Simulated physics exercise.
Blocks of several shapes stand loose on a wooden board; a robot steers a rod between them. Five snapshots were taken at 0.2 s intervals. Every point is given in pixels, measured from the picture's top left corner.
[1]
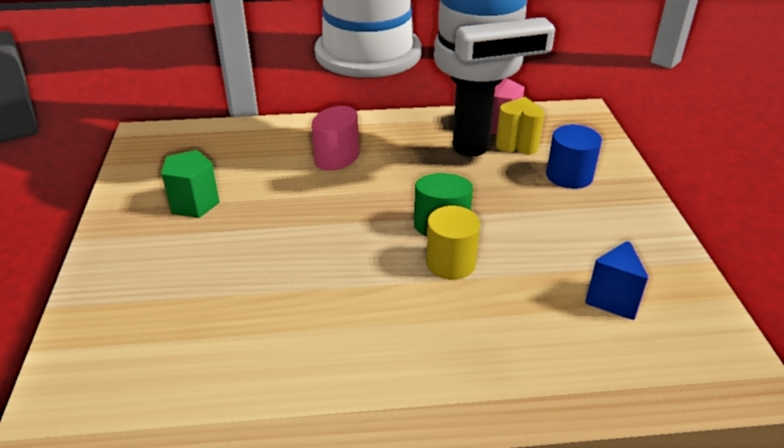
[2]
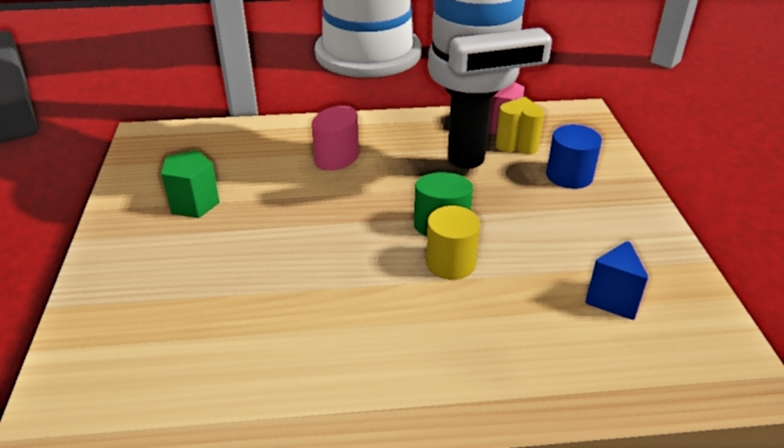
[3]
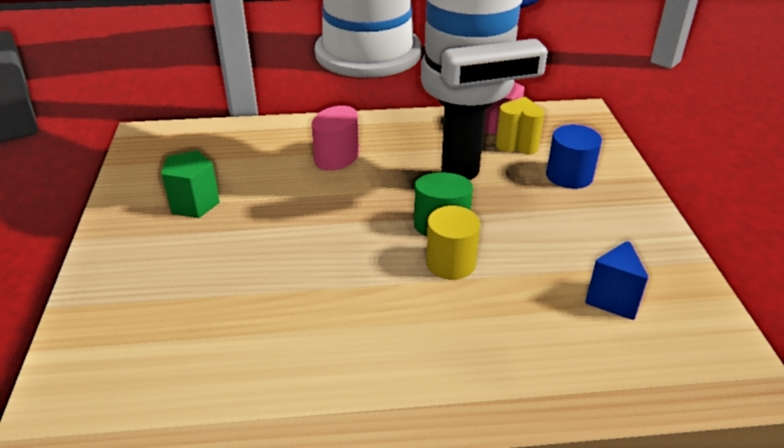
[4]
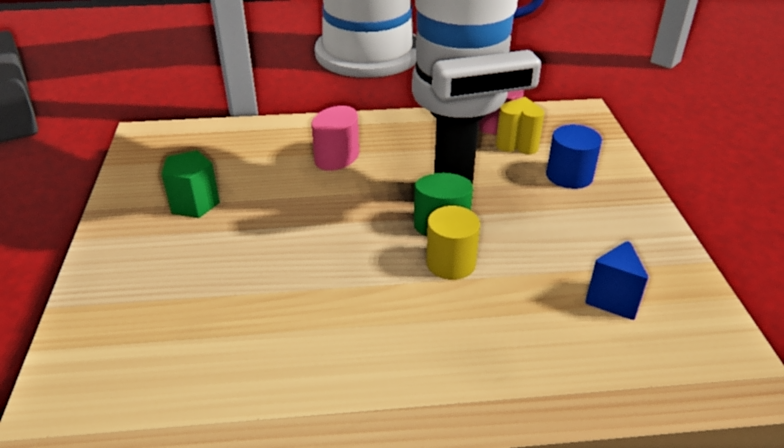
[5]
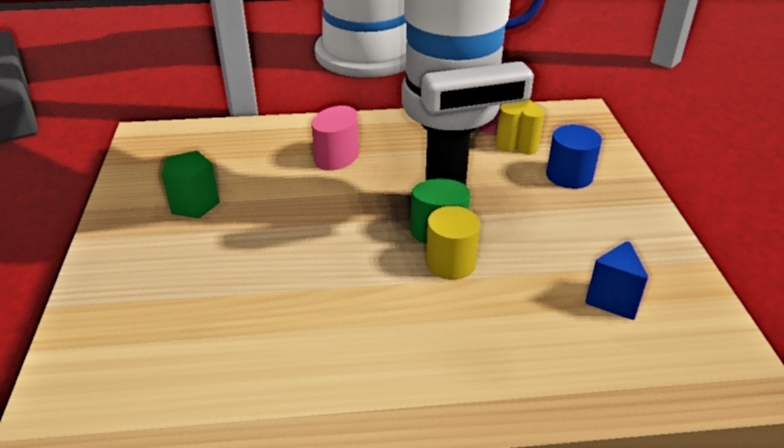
To begin with, a robot's black rod stands near the back of a wooden board scattered with colourful blocks, behind a green block and a yellow cylinder. The robot moves the rod forward and slightly left, then nudges the green block very slightly, while the other blocks stay still.
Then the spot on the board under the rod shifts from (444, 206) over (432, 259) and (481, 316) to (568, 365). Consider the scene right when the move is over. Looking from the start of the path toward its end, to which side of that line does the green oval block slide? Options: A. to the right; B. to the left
A.
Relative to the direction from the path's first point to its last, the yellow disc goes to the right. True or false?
It is true.
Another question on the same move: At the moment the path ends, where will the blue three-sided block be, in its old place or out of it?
Same place.
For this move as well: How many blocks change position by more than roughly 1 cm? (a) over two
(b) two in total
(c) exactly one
Answer: B.
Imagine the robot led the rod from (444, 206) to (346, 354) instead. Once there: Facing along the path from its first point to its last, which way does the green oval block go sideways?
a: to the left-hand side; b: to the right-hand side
Option a.
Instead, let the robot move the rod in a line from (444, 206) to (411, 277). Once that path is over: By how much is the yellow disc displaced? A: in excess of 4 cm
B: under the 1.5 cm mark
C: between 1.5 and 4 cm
The answer is A.
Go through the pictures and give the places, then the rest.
The first frame shows lower end of the rod at (470, 148), tops of blocks, green oval block at (444, 185), yellow disc at (454, 221), blue three-sided block at (624, 259).
The second frame shows rod at (466, 160), blocks as before.
The third frame shows rod at (460, 172), blocks as before.
The fourth frame shows rod at (453, 184), blocks as before.
The fifth frame shows rod at (445, 197), green oval block at (441, 191), yellow disc at (454, 221), blue three-sided block at (624, 259).
On the path given first. One third of the way, rod at (433, 251); green oval block at (419, 248), turned 20° clockwise; yellow disc at (465, 275).
Two thirds of the way, rod at (483, 306); green oval block at (414, 269), turned 60° clockwise; yellow disc at (488, 313).
At the end, rod at (570, 355); green oval block at (414, 269), turned 60° clockwise; yellow disc at (501, 330); blue three-sided block not moved.
